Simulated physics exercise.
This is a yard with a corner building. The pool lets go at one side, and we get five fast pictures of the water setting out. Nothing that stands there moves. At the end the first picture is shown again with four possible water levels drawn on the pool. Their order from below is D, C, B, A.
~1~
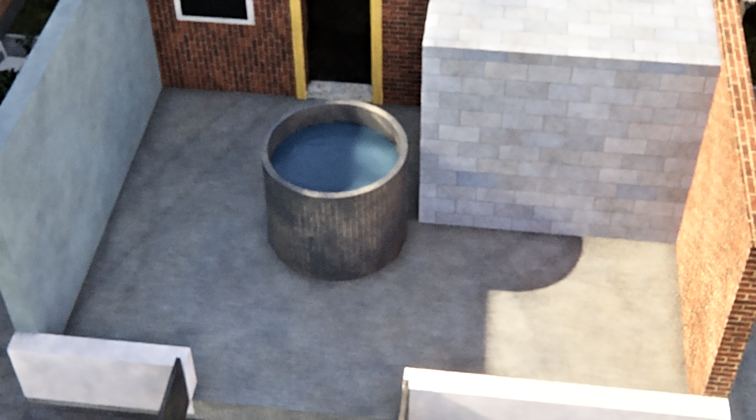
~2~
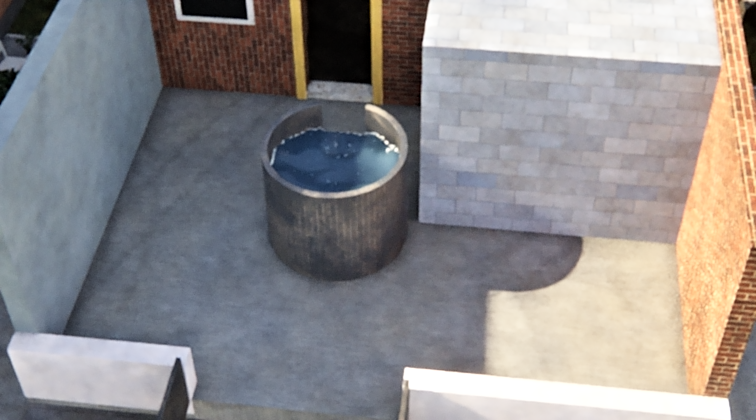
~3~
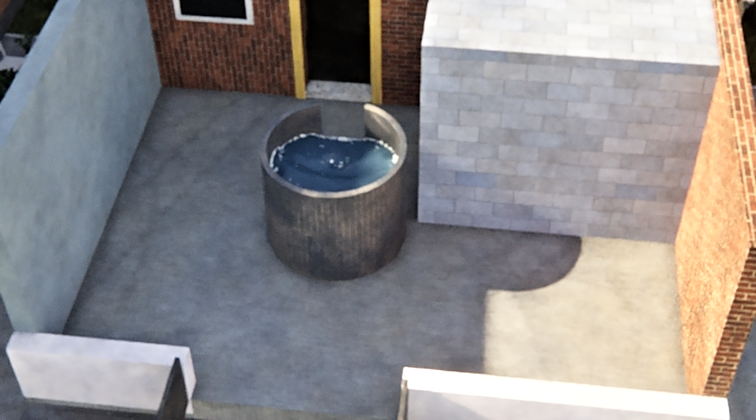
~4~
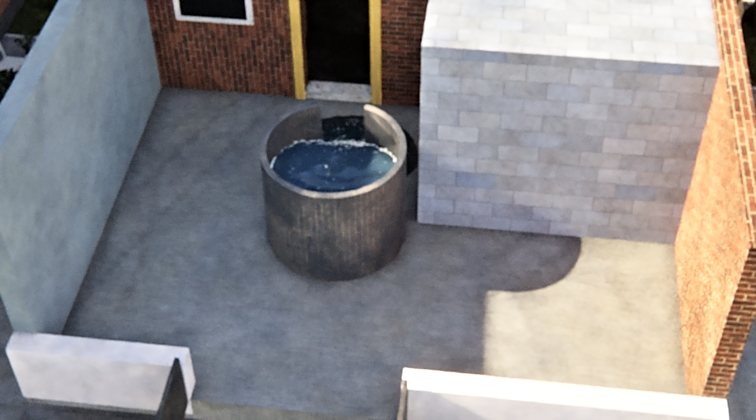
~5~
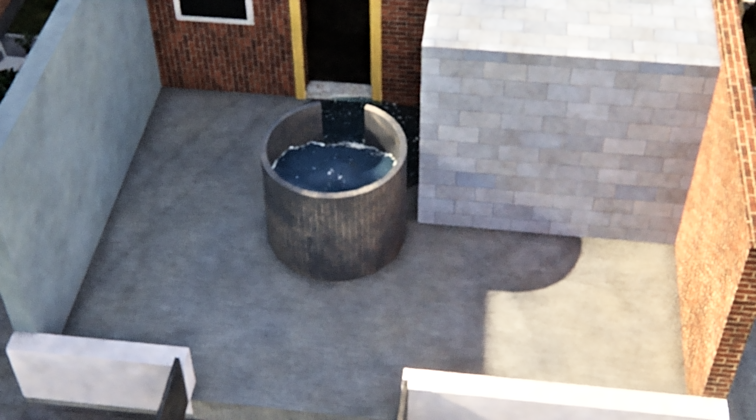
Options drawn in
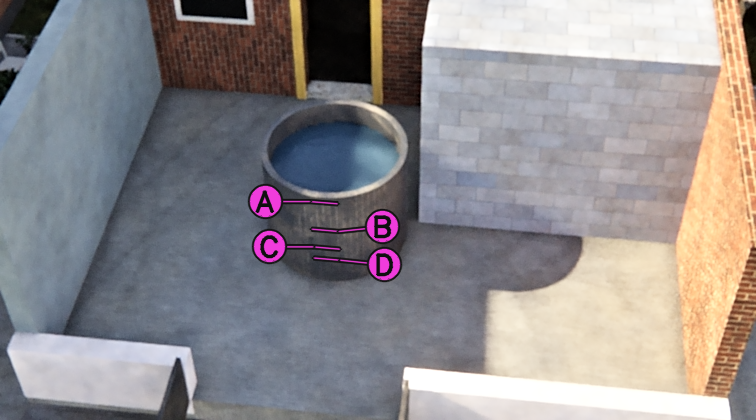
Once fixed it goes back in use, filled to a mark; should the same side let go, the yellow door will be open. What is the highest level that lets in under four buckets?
Go for D.
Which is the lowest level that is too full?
C.
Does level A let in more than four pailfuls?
Yes, it does.
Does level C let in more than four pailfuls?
Yes, it does.
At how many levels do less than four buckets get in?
One.
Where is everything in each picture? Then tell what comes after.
Water in the pool at rest, its middle at (335, 164); foot of the yellow doorway at (340, 100); open gate at (297, 355).
Water covers 1 % of the ground, its front hidden from here.
Water covers 3 % of the ground, its front hidden from here.
Water covers 7 % of the ground, its front hidden from here.
Water covers 12 % of the ground, its front hidden from here.
On the marked copy, A at (323, 202); B at (325, 230); C at (326, 248); D at (327, 259); from the bottom up D, C, B, A.
If A is chosen, dozens of bucketfuls pour in.
If B is chosen, dozens of bucketfuls pour in.
If C is chosen, about 10 bucketfuls get in.
If D is chosen, a bucket or two gets in.
